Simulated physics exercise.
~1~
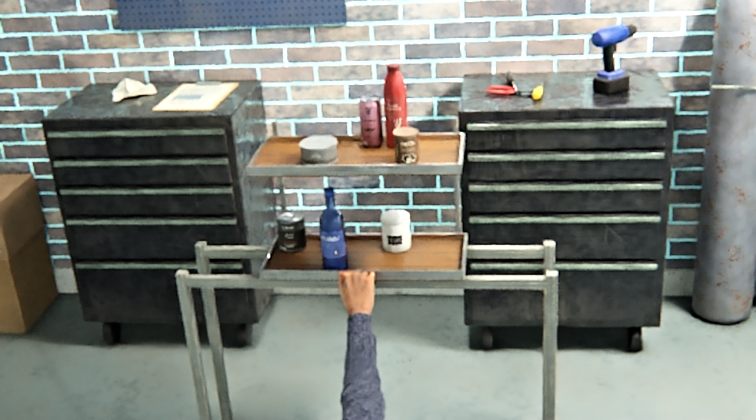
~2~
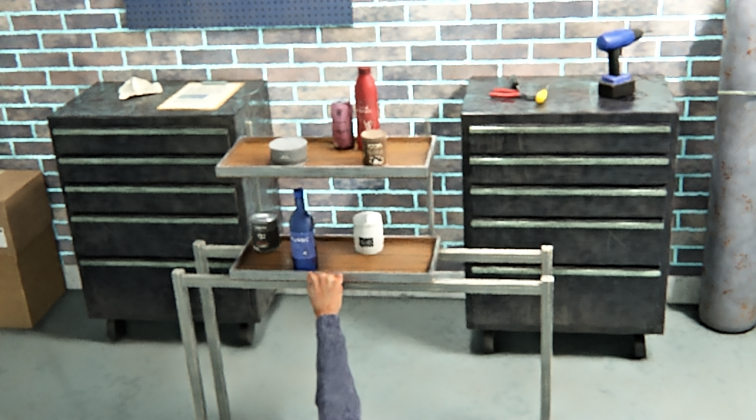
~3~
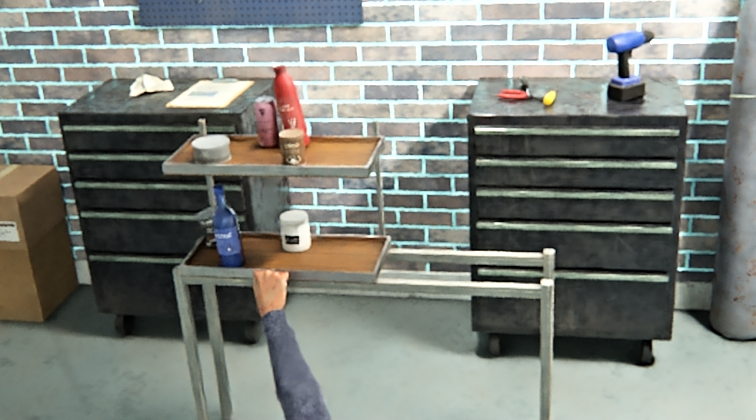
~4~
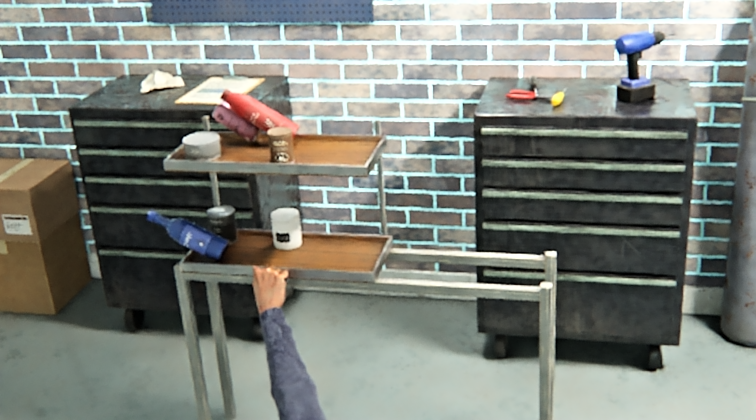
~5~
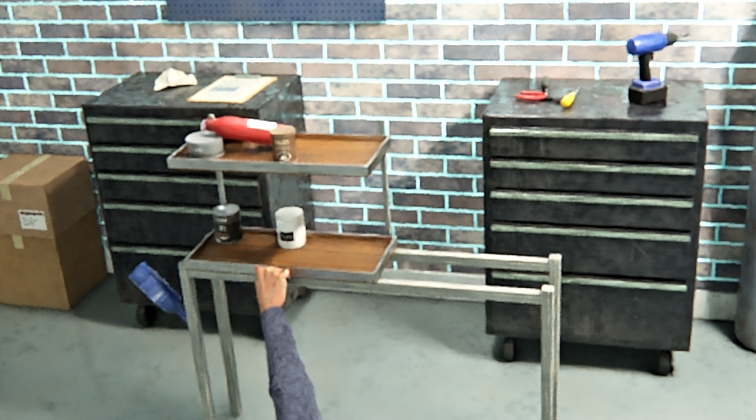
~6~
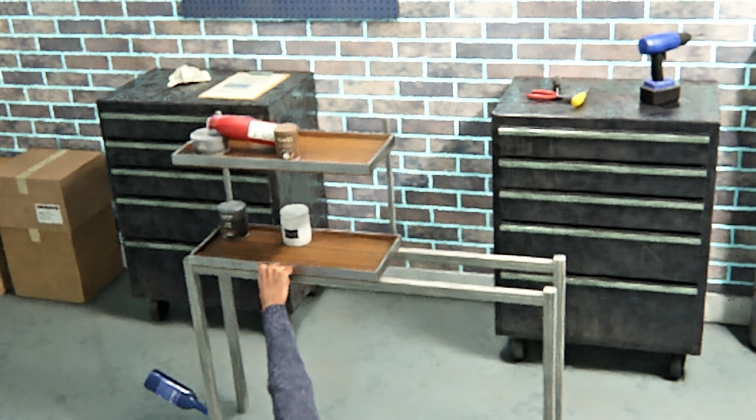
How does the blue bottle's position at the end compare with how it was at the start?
At the start the blue bottle stands upright on the lower level of the tray. By the end it is lying on its side on the floor near the left legs of the stand.
